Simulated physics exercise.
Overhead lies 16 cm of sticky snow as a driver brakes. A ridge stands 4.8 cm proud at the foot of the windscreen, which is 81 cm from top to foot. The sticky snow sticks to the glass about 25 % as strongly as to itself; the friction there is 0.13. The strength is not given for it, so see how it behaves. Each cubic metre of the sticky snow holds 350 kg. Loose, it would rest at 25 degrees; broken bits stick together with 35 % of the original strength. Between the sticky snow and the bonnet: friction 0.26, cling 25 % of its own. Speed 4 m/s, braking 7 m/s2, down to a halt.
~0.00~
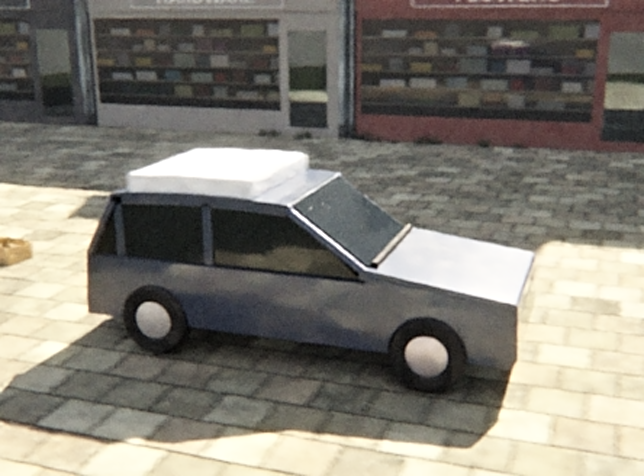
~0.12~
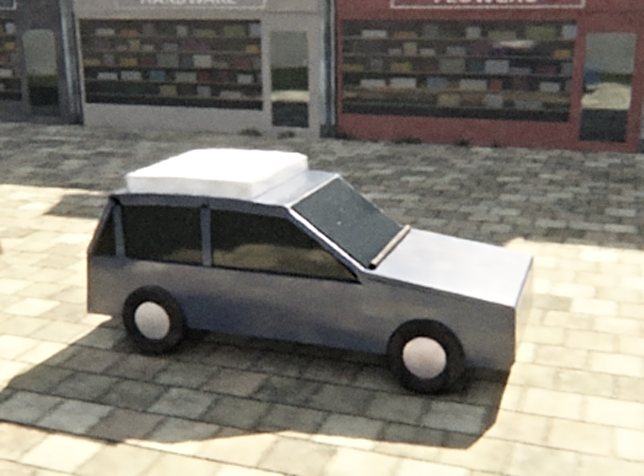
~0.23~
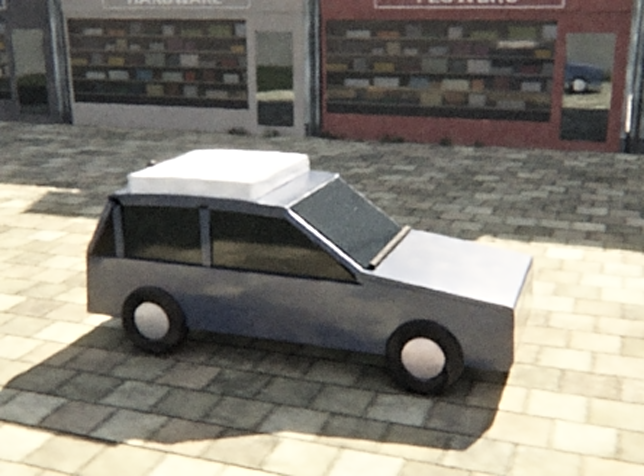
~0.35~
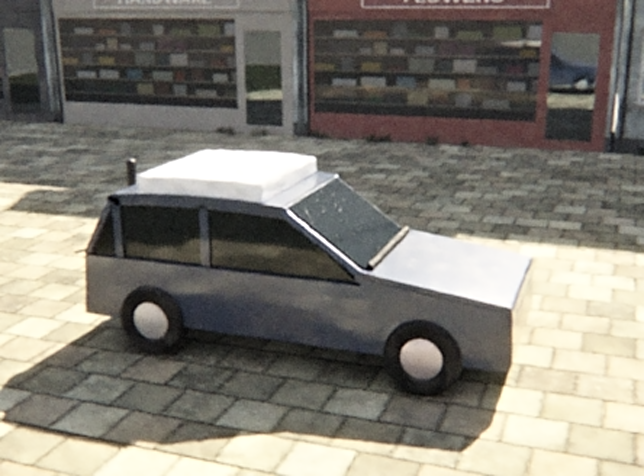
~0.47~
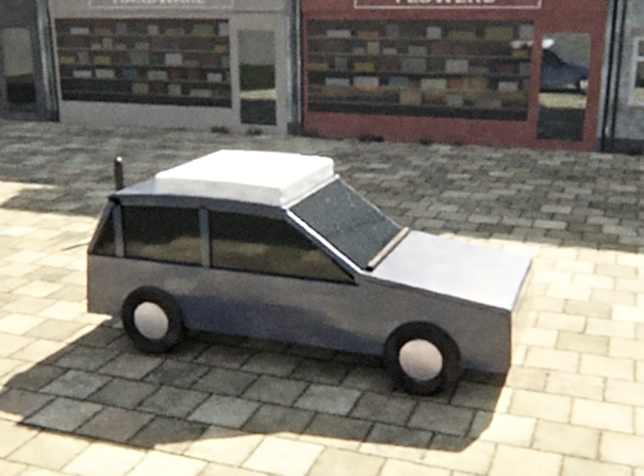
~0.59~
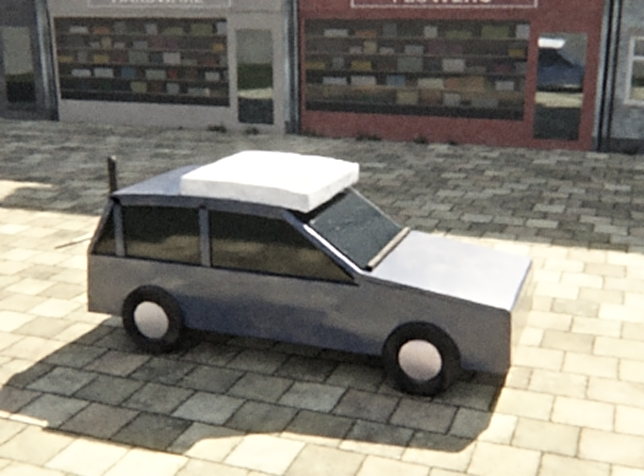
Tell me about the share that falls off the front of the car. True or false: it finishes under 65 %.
False.
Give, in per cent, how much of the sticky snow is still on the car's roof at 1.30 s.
Roughly 0 percent.
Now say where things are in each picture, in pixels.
The first picture shows foremost bit of the sticky snow at (252, 195).
The second picture shows foremost bit of the sticky snow at (251, 196).
The third picture shows foremost bit of the sticky snow at (253, 197), its middle shifted 2.5 cm.
The fourth picture shows foremost bit of the sticky snow at (261, 187), its middle shifted 11 cm.
The fifth picture shows foremost bit of the sticky snow at (281, 204), its middle shifted 27 cm.
The sixth picture shows foremost bit of the sticky snow at (309, 200), its middle shifted 52 cm, 18 % of it past the top of the windscreen, in one piece.
After 0.91 s, none of the snow is on the roof, 56 % on the glass, 44 % on the bonnet and none has gone off the nose.
After 1.30 s, none of the snow is on the roof, none on the glass, 89 % on the bonnet and 11 % has gone off the nose.
After 1.69 s, none of the snow is on the roof, none on the glass, 29 % on the bonnet and 71 % has gone off the nose.
After 2.07 s, none of the snow is on the roof, none on the glass, 12 % on the bonnet and 88 % has gone off the nose.
After 2.40 s, none of the snow is on the roof, none on the glass, 10 % on the bonnet and 90 % has gone off the nose.
